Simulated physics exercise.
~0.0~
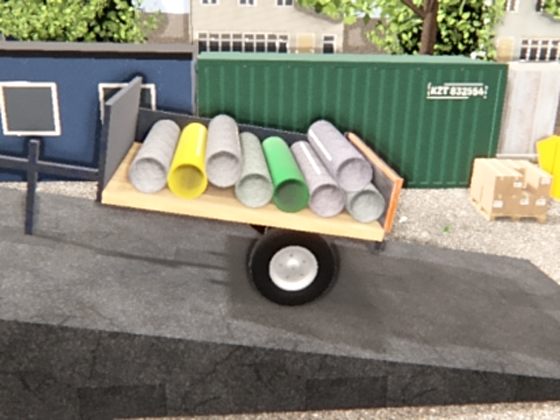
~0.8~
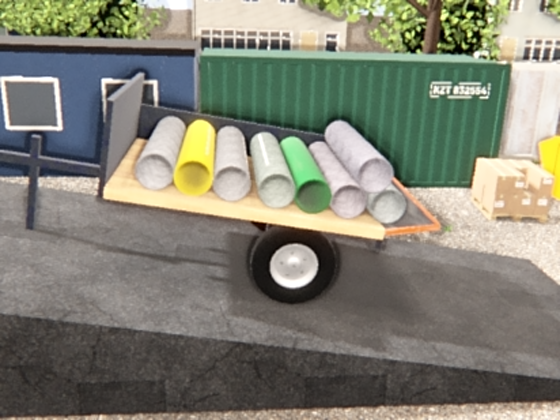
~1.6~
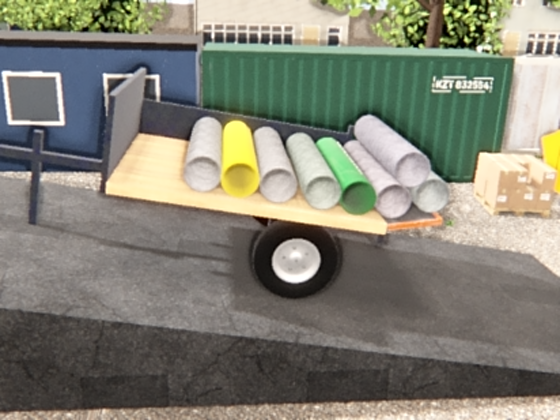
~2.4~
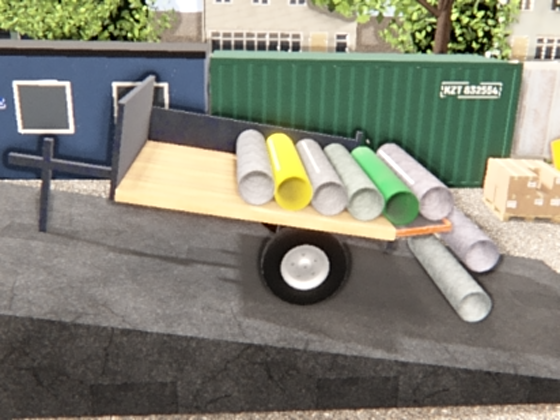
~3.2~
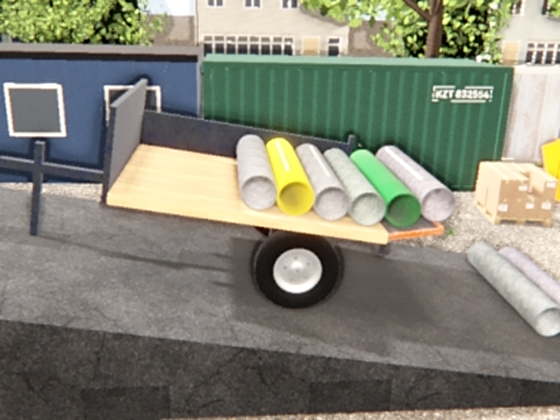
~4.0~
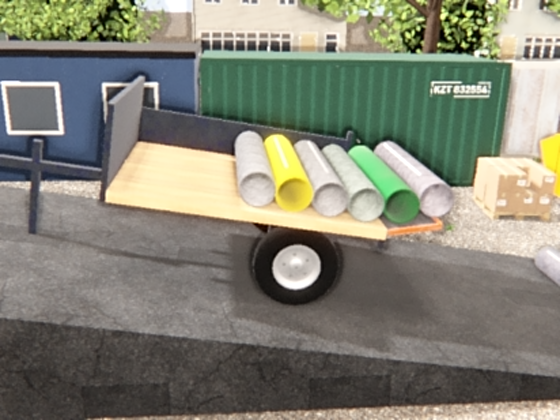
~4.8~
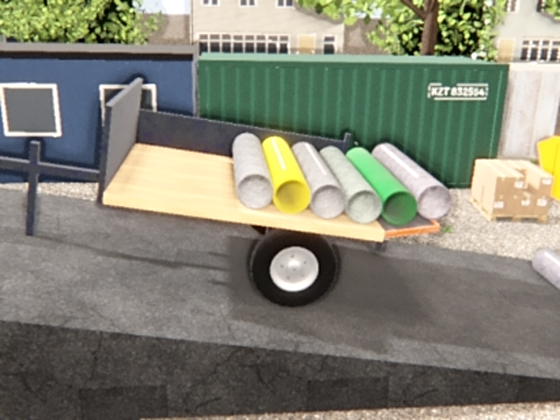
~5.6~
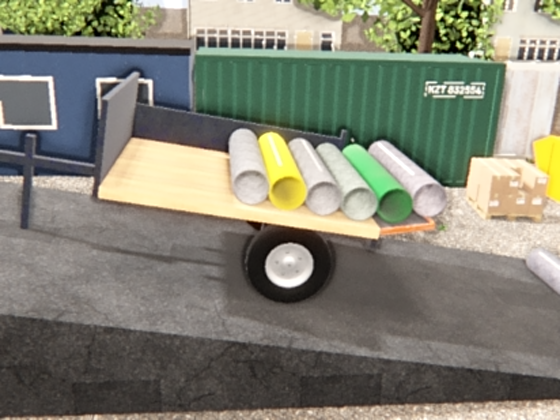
A row of pipes, one yellow and one green among the grey, rolled right down a sloping trailer as its tailgate dropped, and two grey ones tumbled off onto the ground and rolled away, while the other six came to rest against the lowered gate's end.
